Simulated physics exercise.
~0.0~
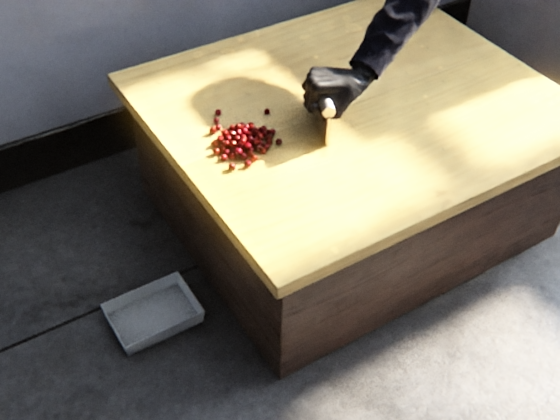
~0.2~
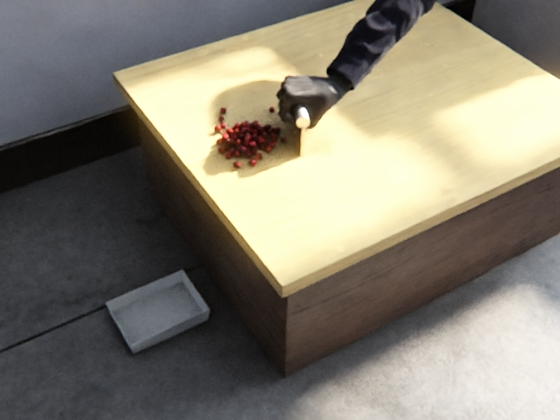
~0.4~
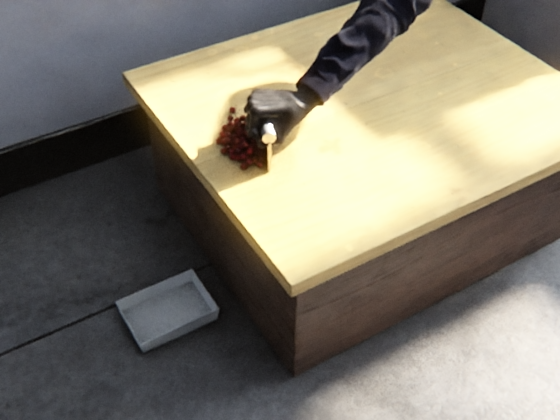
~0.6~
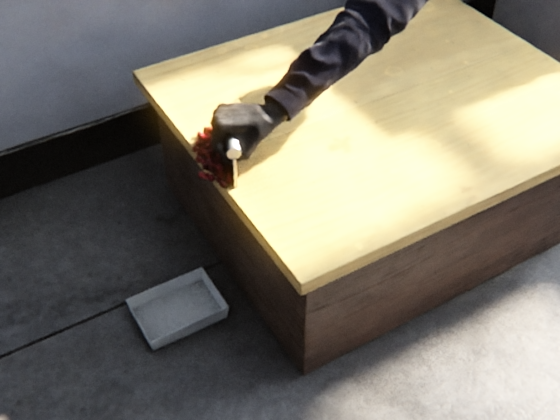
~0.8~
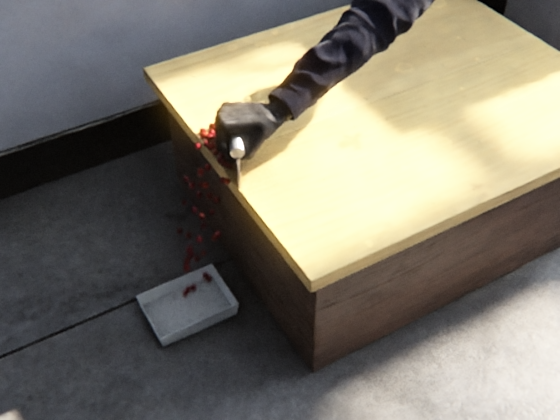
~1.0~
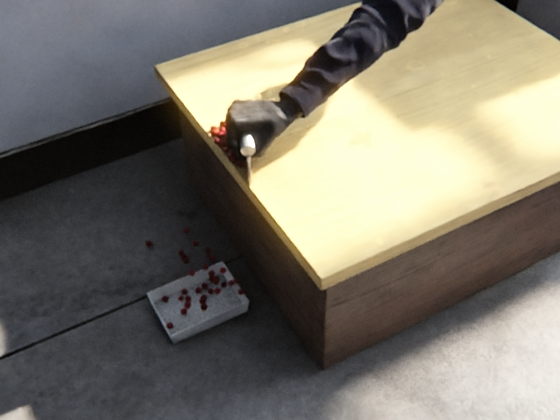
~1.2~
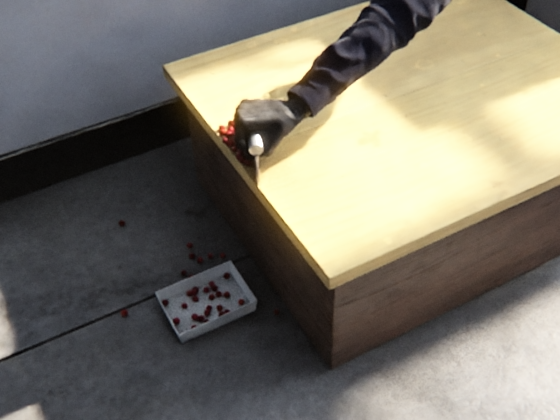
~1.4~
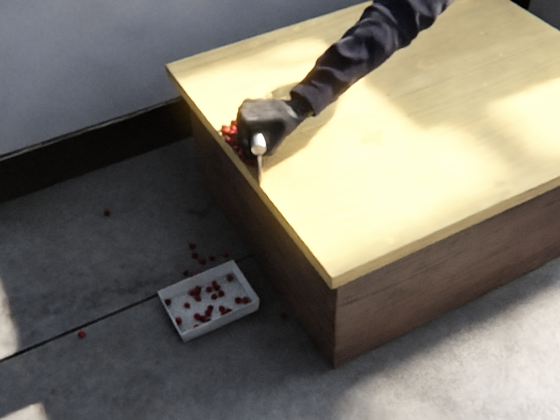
A gloved hand scrapes red berries left off a tabletop, only some landing in the white tin.
